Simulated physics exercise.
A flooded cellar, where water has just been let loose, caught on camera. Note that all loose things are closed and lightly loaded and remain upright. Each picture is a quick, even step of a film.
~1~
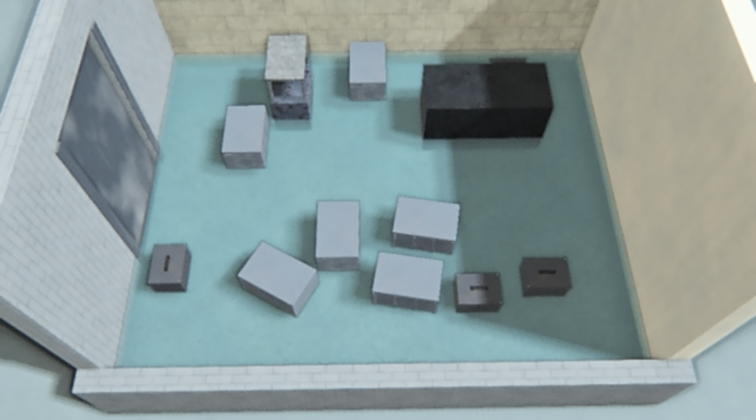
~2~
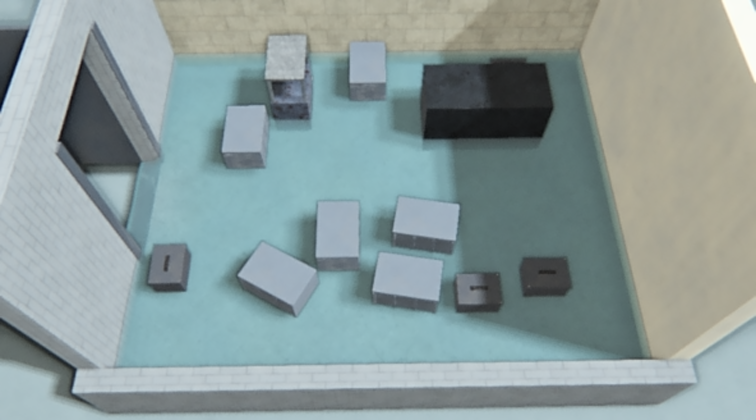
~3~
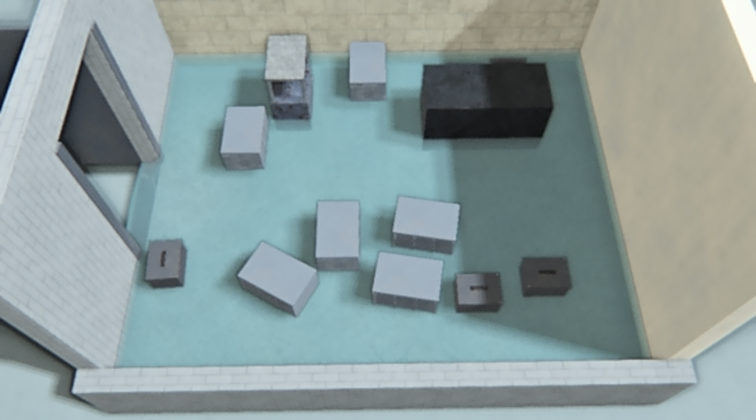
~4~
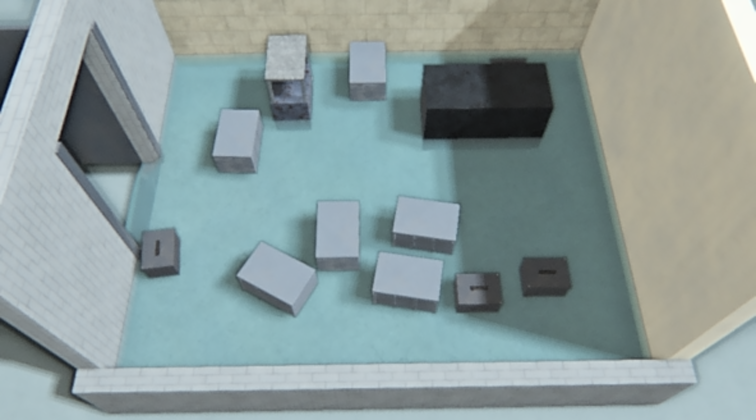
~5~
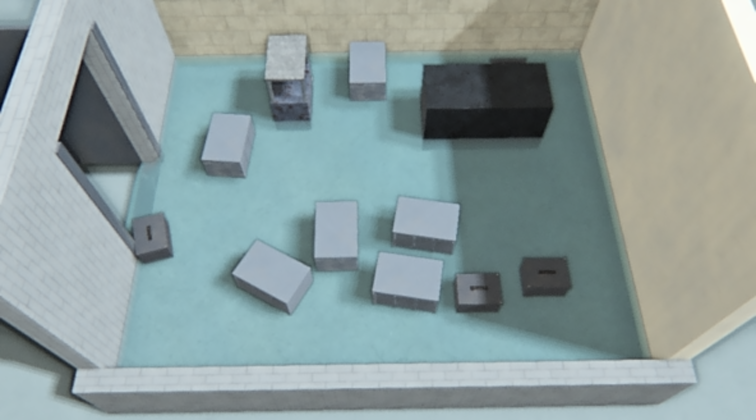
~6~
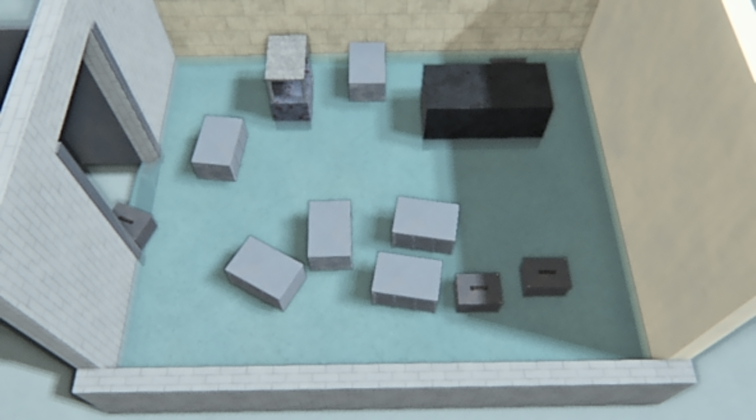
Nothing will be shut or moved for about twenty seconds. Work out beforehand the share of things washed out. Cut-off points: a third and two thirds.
A third to two thirds.
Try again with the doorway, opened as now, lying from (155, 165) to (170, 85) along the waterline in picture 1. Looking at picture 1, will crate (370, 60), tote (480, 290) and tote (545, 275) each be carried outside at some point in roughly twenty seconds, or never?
Same order as asked: Never leaves, never leaves, never leaves.
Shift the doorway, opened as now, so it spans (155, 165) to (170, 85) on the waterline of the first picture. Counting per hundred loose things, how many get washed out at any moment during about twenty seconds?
That would be near 50 per cent of the things.
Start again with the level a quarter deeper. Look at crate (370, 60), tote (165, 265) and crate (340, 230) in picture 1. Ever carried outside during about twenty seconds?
Object by object: Trapped; carried off; carried off.
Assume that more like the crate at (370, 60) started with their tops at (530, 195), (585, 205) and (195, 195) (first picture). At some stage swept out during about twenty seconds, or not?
First doesn't escape, second doesn't escape, third escapes.
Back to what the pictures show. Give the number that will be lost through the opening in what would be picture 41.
4.
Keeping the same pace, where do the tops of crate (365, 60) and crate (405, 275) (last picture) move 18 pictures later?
Estimate - first: (338, 71), second: (307, 274).
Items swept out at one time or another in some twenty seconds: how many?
The total here is 6.
A moment on, 1 of 10 are out; 9 afloat.
Next, 3 of 10 are out; 7 afloat.
Later, 4 of 10 are out; 6 afloat.
In the end, 6 of 10 are out; 4 afloat.
